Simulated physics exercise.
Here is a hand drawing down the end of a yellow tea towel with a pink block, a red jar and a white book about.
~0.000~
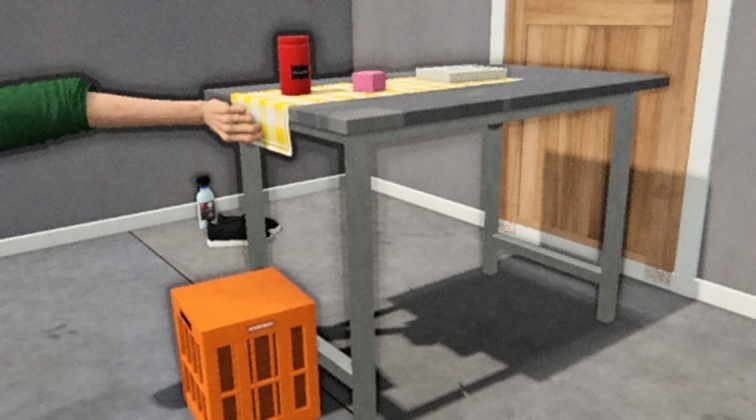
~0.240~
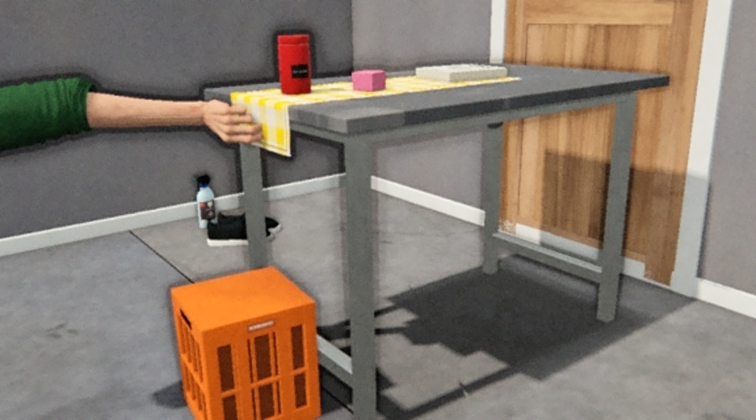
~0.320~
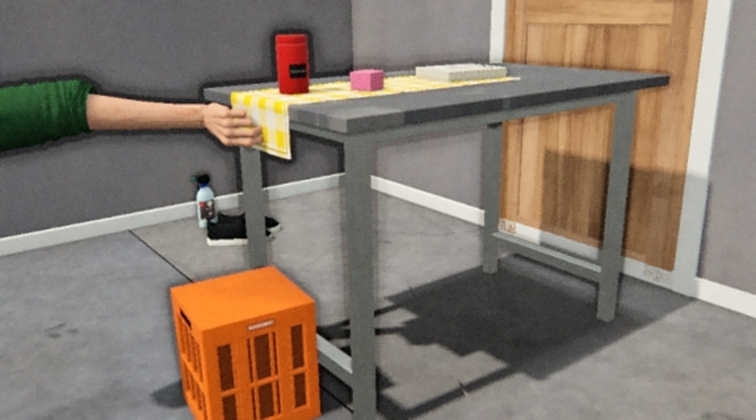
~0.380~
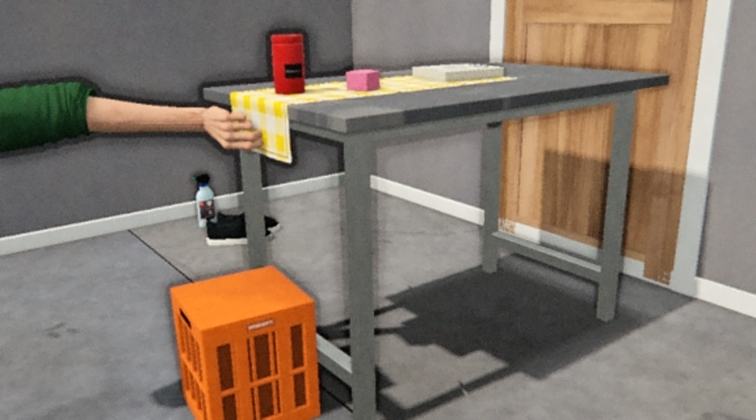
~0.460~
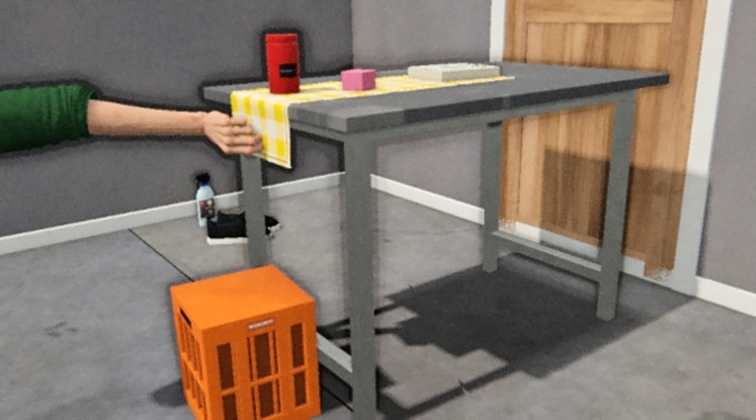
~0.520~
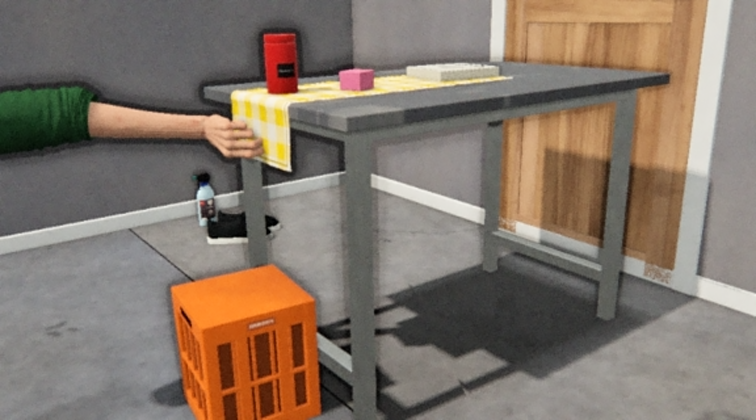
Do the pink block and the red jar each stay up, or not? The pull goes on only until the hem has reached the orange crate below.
Taking each: The pink block does not stay up, the red jar does not stay up.
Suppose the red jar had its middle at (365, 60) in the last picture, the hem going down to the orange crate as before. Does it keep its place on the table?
In that case it is carried off.
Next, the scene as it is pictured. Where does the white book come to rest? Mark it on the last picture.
It ends up roughly at (359, 81).
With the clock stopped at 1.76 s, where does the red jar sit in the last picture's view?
Roughly at (204, 258) in the last view.
By 0.98 s, hem going down; block carried along near (332, 83); jar carried along near (248, 68).
By 1.76 s, hem going down; block carried along near (288, 87); jar down below near (204, 258).
By 2.56 s, hem on the crate; block down below near (240, 261); jar down below near (204, 258).
When it is over, hem on the crate; block down below near (240, 261); jar down below near (204, 258). The pink block goes over the edge and the red jar is carried off the end.
